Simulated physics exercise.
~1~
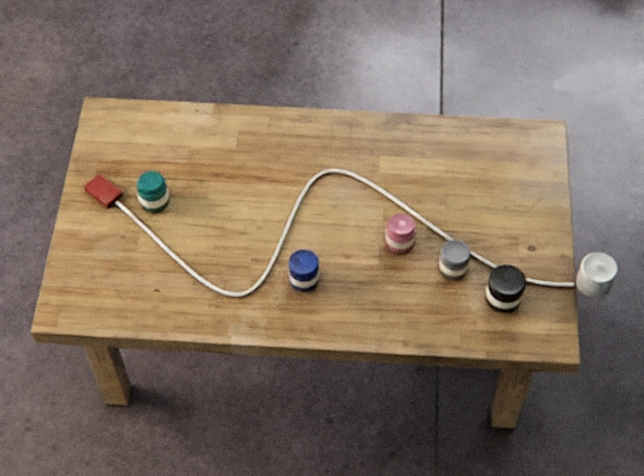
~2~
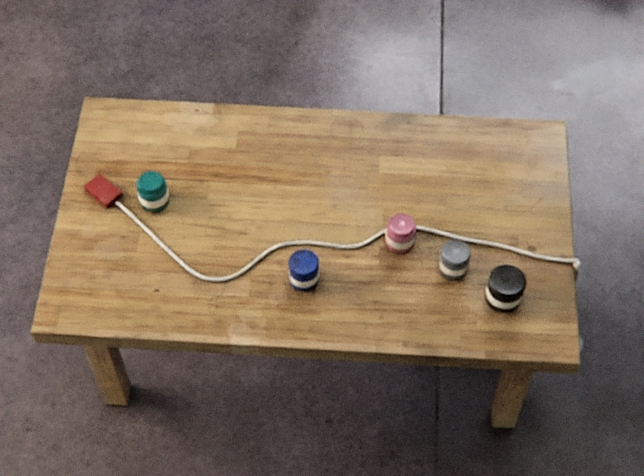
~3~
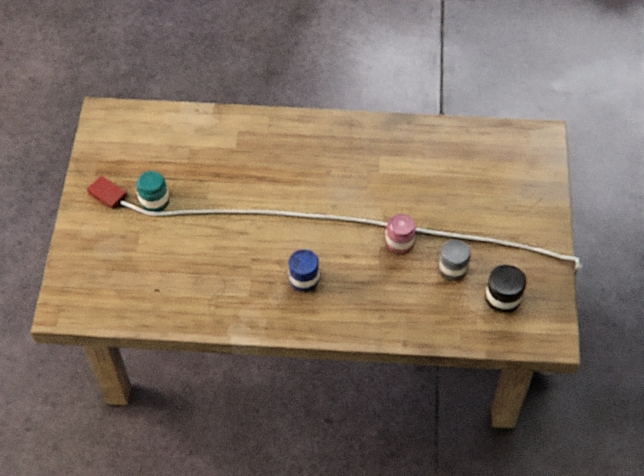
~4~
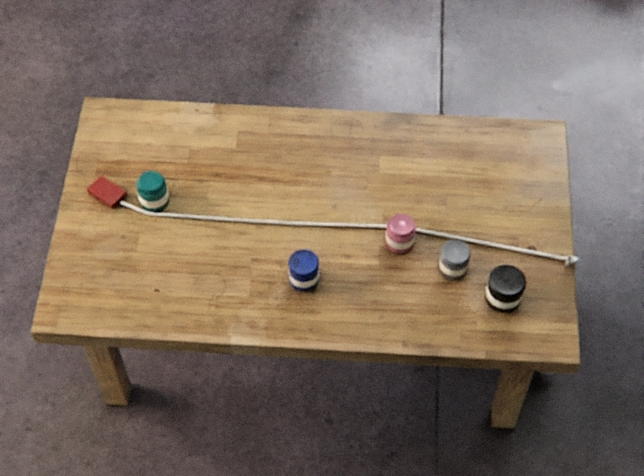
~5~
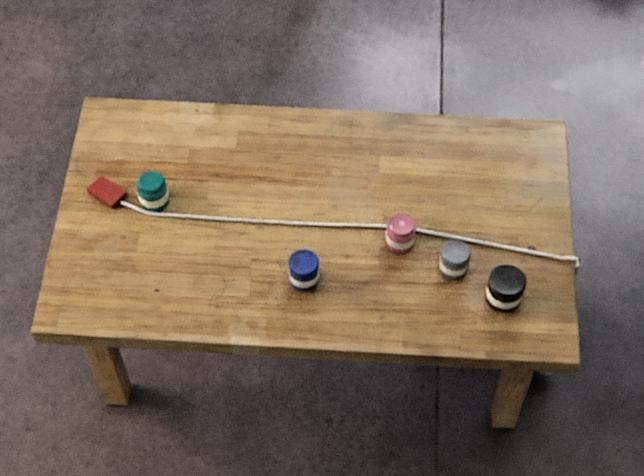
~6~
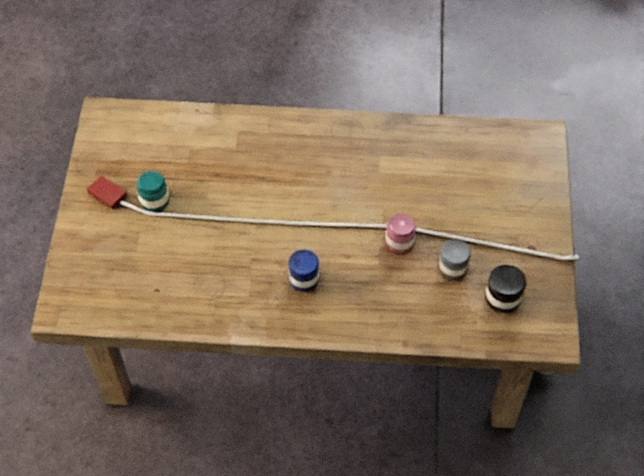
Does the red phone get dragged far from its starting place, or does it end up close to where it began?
The red phone ends up close to where it began. It shifts only slightly and stays at the left side of the table, near the teal jar.
